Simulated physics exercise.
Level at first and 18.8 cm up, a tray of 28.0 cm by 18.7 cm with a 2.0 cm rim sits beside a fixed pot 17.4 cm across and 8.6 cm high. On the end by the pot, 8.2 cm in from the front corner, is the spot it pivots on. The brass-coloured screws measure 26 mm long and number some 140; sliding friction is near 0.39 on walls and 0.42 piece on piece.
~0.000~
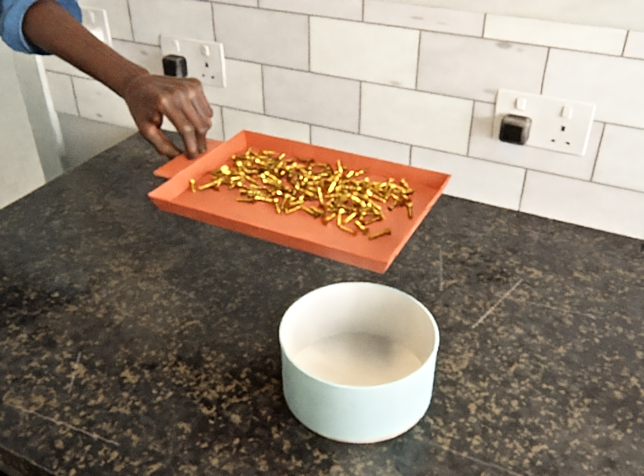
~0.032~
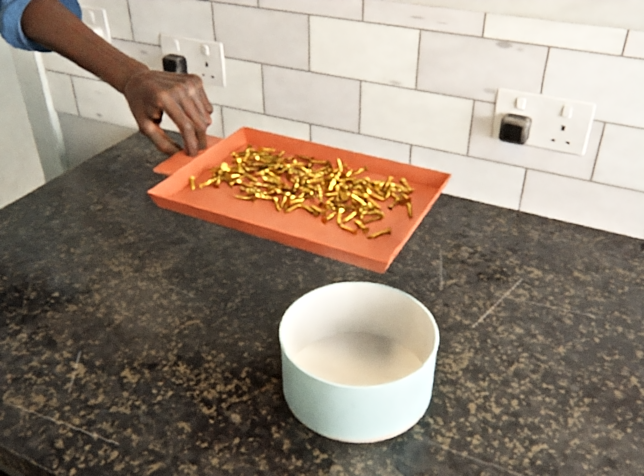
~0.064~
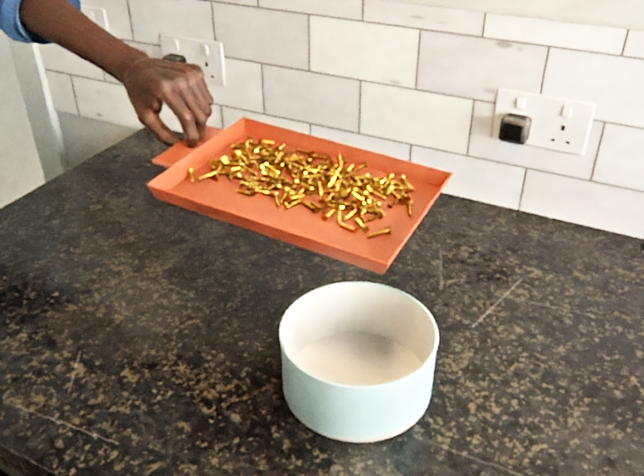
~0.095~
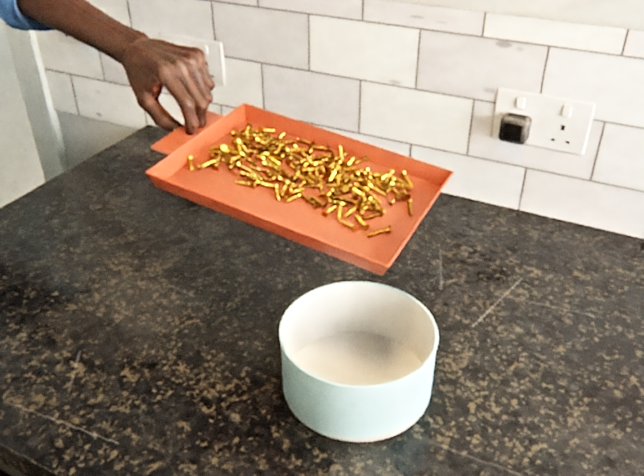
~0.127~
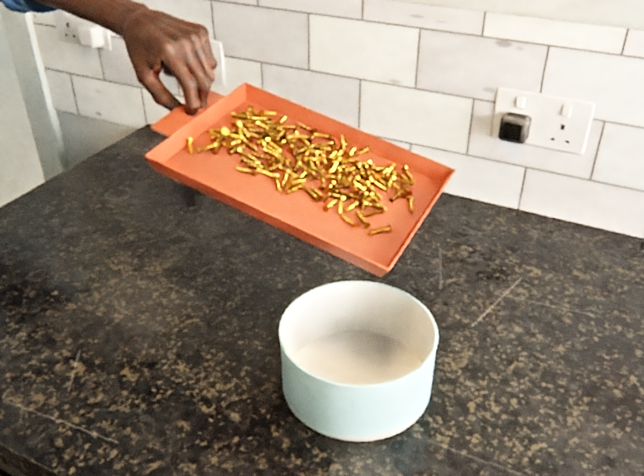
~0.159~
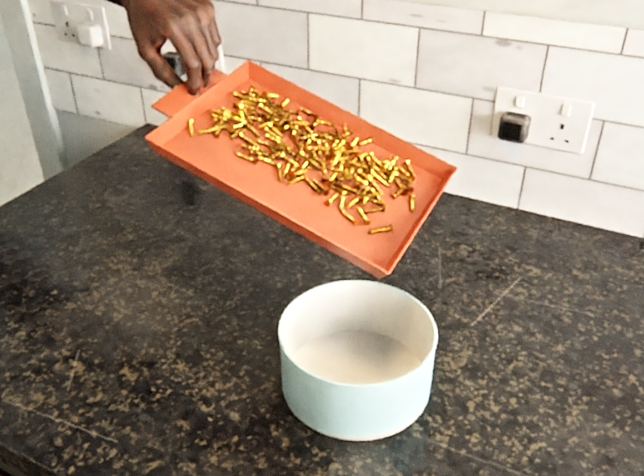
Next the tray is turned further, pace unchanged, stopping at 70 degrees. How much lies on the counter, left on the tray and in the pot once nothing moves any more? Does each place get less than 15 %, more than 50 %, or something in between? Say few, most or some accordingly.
Counter: Most. Left on the tray: Few. Pot: Some.
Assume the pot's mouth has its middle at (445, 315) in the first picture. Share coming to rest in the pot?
The share would be some 45 per cent.
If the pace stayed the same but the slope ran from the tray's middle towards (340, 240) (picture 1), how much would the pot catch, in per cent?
Something like 65 in a hundred.
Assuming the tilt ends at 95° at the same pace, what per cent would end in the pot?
That would give about 25 per cent.
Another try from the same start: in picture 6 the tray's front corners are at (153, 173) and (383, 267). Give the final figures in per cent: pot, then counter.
That works out as pot 90 and counter 5.
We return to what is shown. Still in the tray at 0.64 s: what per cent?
10 %, give or take.
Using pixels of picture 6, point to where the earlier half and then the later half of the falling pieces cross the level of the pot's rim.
Around (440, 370), then around (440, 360).
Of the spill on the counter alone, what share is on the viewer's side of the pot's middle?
Some 70 per cent.
After 0.31 s, tilt 48 degrees; the tray holds 100 %, the pot 0 %.
Then, at 0.40 s, tilt 64 degrees; the tray holds 100 %, the pot 0 %.
Then, at 0.64 s, tilt 70 degrees; the tray holds 10 %, the pot 15 %.
By 2.0 s all is still; counter 70 %, tray 5 %, pot 25 %.
